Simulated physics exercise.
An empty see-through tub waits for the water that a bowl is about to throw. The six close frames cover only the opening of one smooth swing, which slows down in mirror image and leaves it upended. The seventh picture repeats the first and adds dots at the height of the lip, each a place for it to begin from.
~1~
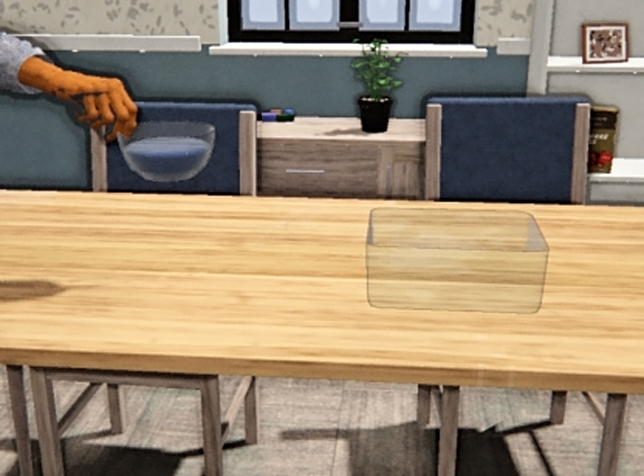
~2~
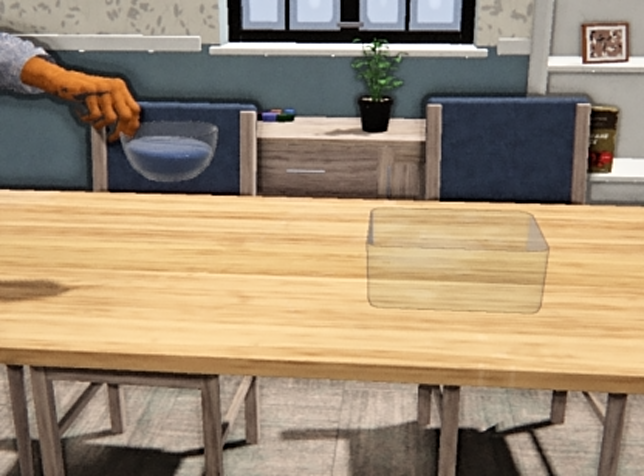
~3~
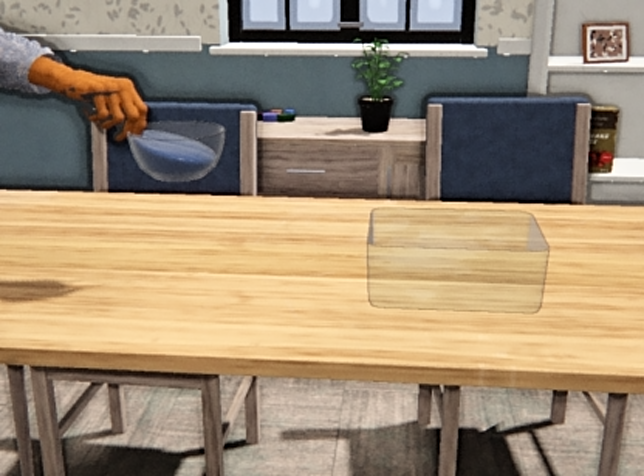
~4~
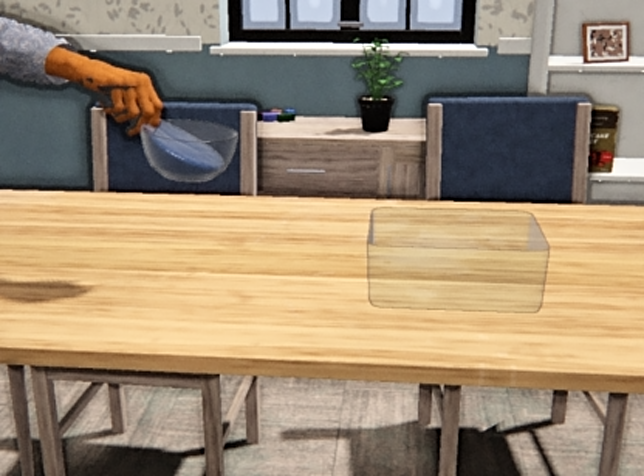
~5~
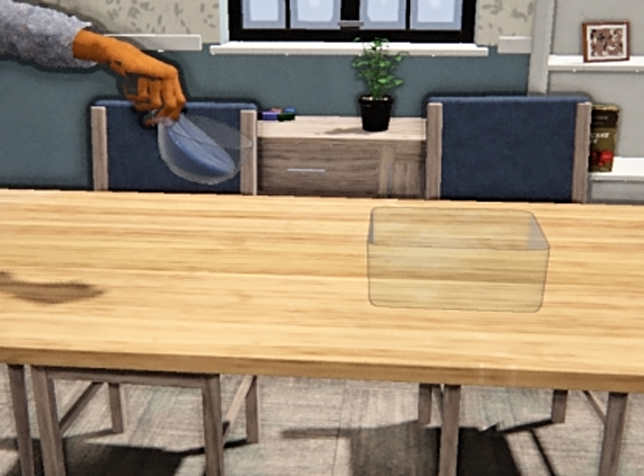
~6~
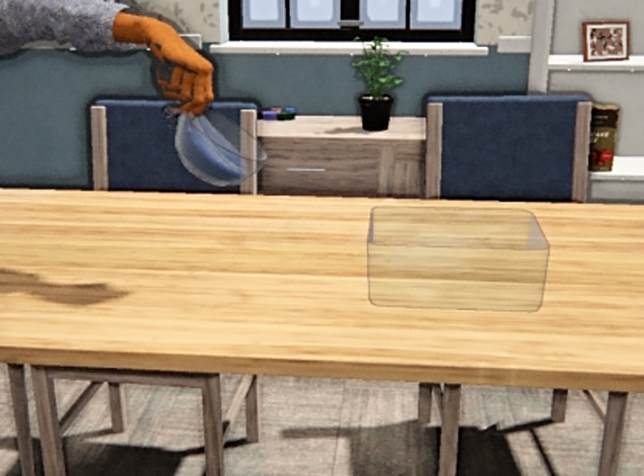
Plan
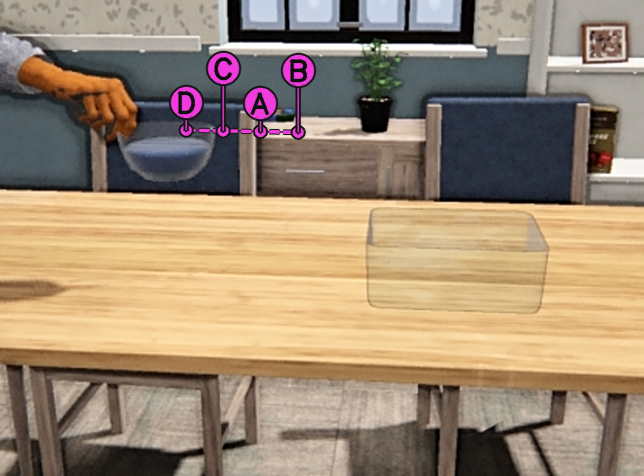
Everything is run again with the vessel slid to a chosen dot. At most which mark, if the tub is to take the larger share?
It is A.
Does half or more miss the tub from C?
Yes.
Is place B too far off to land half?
No.
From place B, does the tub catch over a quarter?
Yes, clearly.
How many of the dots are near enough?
Two of the four.
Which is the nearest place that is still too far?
C it is.
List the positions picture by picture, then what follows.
Upright, lip at (211, 130); tub from (367, 305) to (540, 312); nothing has left yet, in the first frame.
Upright, lip at (214, 130); nothing has left yet, in the second frame.
Upright, lip at (222, 131); nothing has left yet, in the third frame.
Tipped about 6°, lip at (235, 135); water is over the rim, down to (151, 125), in the fourth frame.
Tipped about 18°, lip at (251, 145); water is over the rim, down to (157, 124), in the fifth frame.
Tipped about 33°, lip at (266, 158); water is over the rim, down to (174, 130), in the sixth frame.
On the marked copy, A at (260, 131); B at (298, 132); C at (223, 130); D at (186, 130).
With A, about 66 % lands in the tub, 25 % falls short and 9 % goes beside or beyond.
With B, about 77 % lands in the tub, 8 % falls short and 15 % goes beside or beyond.
With C, about 23 % lands in the tub, 71 % falls short and 7 % goes beside or beyond.
With D, about 0 % lands in the tub, 97 % falls short and 3 % goes beside or beyond.
